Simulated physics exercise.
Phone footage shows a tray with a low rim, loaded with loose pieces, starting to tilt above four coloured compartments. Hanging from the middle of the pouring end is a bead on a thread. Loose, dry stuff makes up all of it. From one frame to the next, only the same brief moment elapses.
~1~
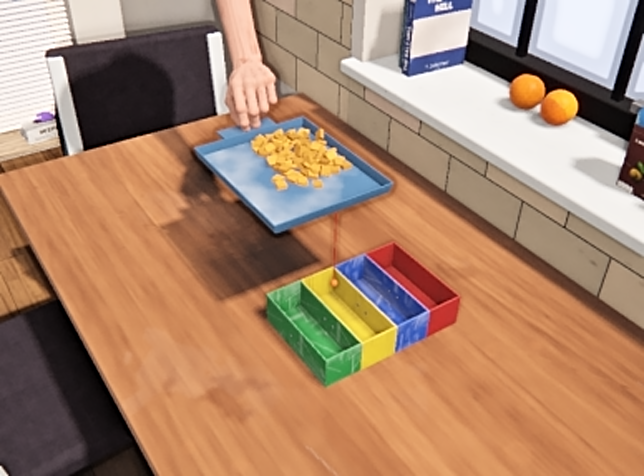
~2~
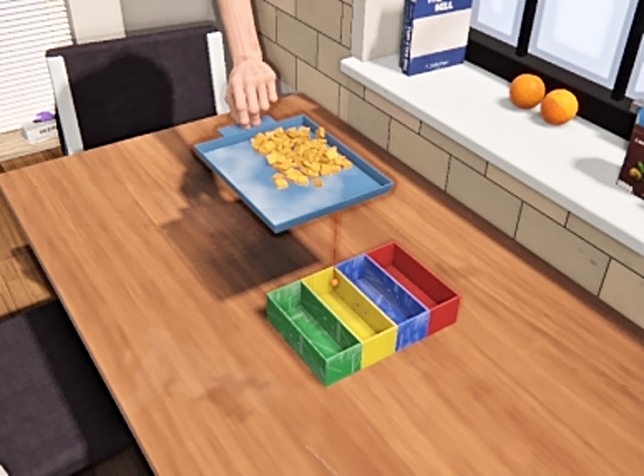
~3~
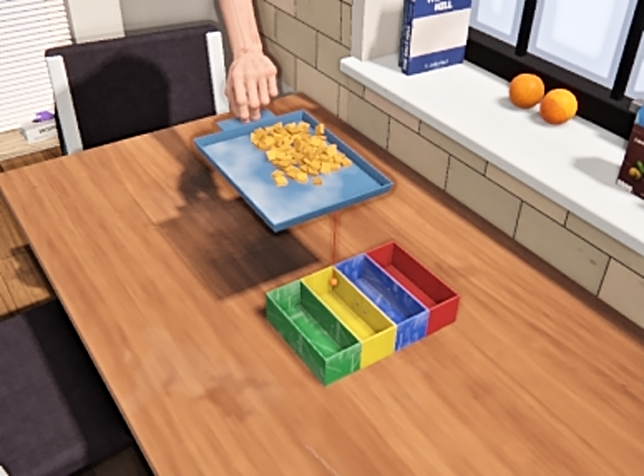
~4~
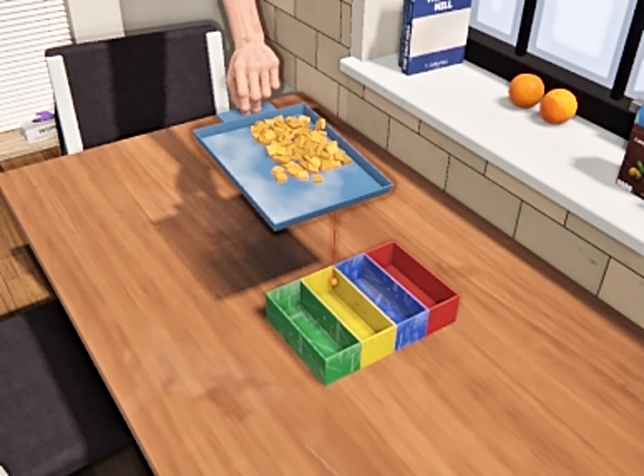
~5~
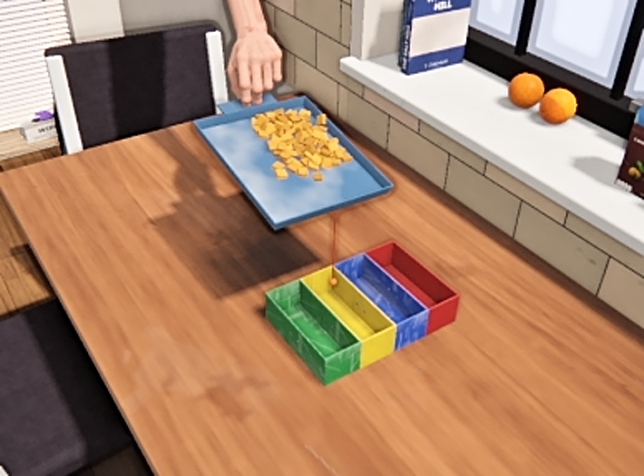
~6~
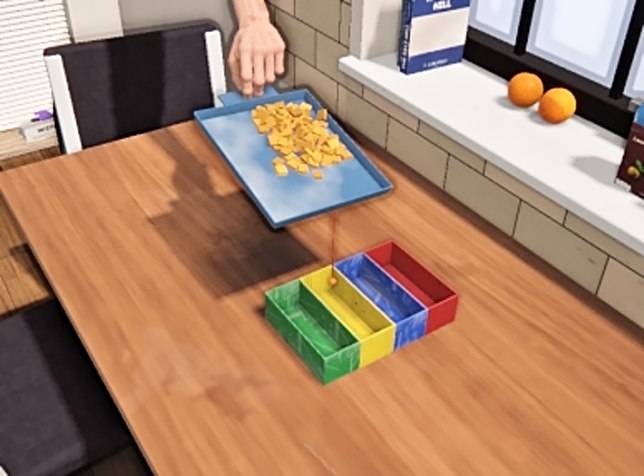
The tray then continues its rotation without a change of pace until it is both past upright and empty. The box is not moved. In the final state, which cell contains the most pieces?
The blue one contains the most.
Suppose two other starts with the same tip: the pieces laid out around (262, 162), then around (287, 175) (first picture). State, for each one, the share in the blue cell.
Shares: 30 % for the first, 40 % for the second.
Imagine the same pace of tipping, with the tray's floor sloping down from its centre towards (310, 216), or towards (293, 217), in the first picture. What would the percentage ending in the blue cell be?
It comes to about 0 per cent the first time and about 0 per cent the second.
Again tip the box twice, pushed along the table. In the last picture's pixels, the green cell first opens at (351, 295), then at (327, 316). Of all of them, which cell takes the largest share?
It would be the cell in yellow the first time and blue the second time.
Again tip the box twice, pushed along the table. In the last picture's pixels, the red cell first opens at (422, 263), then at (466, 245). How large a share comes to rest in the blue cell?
Close to 60 in a hundred, then close to 0 in a hundred.
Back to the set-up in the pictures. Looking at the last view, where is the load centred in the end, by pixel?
Around (382, 312).
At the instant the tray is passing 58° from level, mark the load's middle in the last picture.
(361, 183).
Soon, tray tipped steeply; most on the tray; a small part falling or outside the box.
A while on, tray tipped right over; about a quarter on the tray; about a third in the blue cell; about a quarter in the red cell; a small part in the yellow cell; a small part falling or outside the box.
Towards the end, tray tipped past a quarter turn; about half in the blue cell; about a quarter in the red cell; about a quarter in the yellow cell; a stray few falling or outside the box.
Finally, tray tipped past a quarter turn; about half in the blue cell; about a quarter in the red cell; about a quarter in the yellow cell; none in the green cell; a stray few outside the box.
